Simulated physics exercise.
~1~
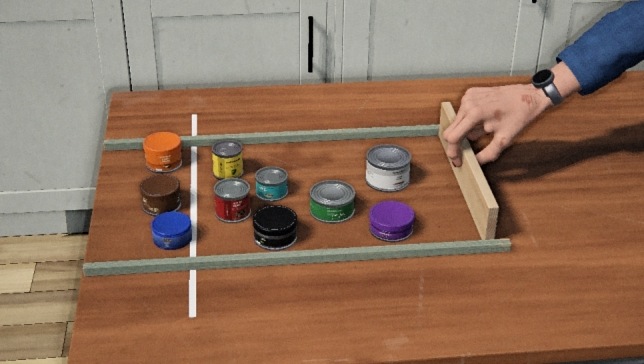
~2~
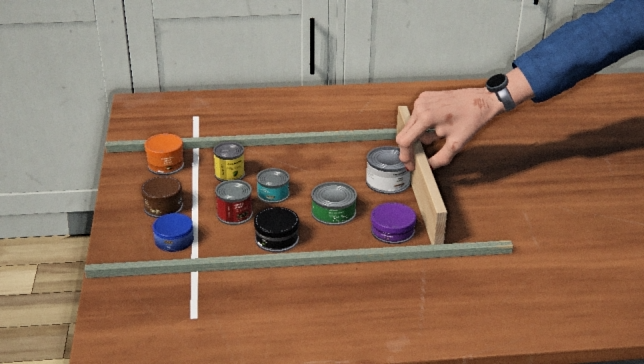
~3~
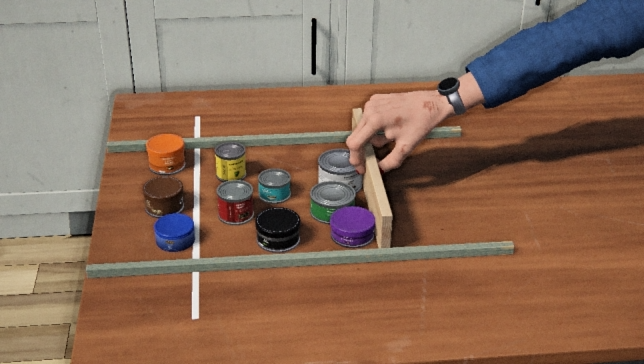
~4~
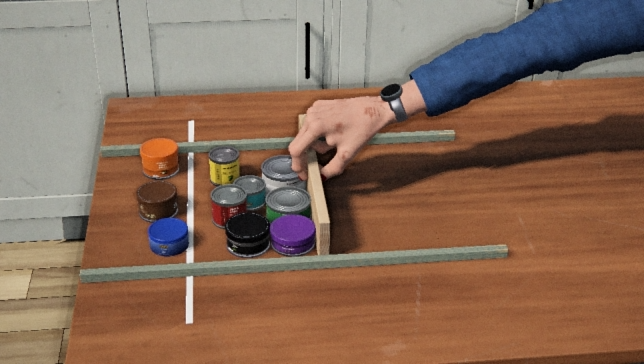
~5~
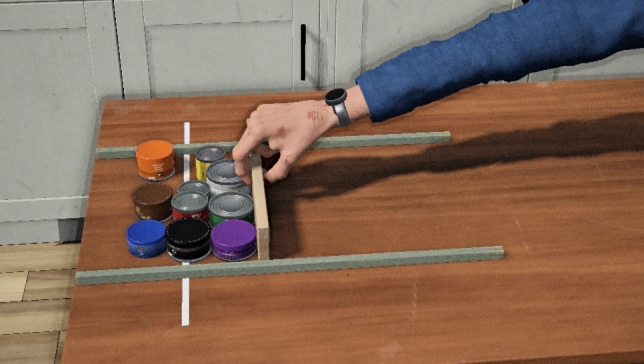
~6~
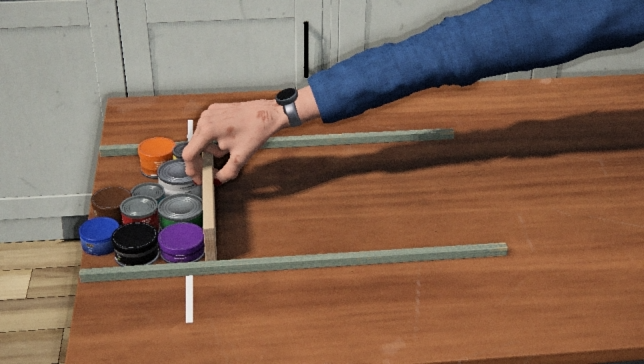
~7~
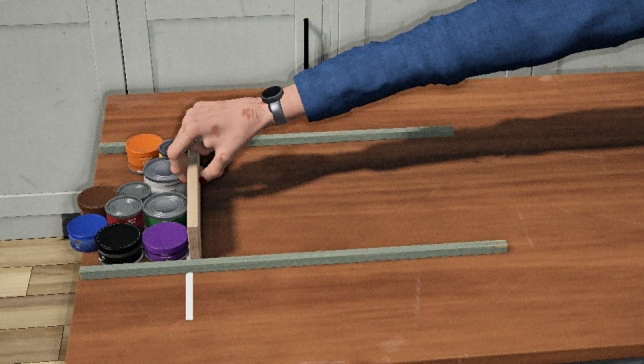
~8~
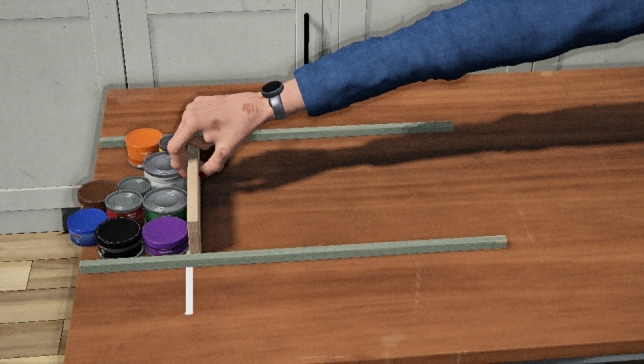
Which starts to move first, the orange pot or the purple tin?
The purple tin starts to move first, pushed left along with the board. The orange pot only shifts later, when the tins are already packed together near the left edge.
At the start, ten small pots and tins in mixed colours stand scattered between two rails on a wooden table, with a hand holding an upright board at their right. The hand slides the board left, and it reaches the white and purple tins and pushes them along. The green tin and the black pot are soon carried left too, and the group bunches up tightly. The crowded tins shift toward the table's left edge, with the blue pot and the orange one moving as well. The board stops at the white tape, and none of the tins falls off.
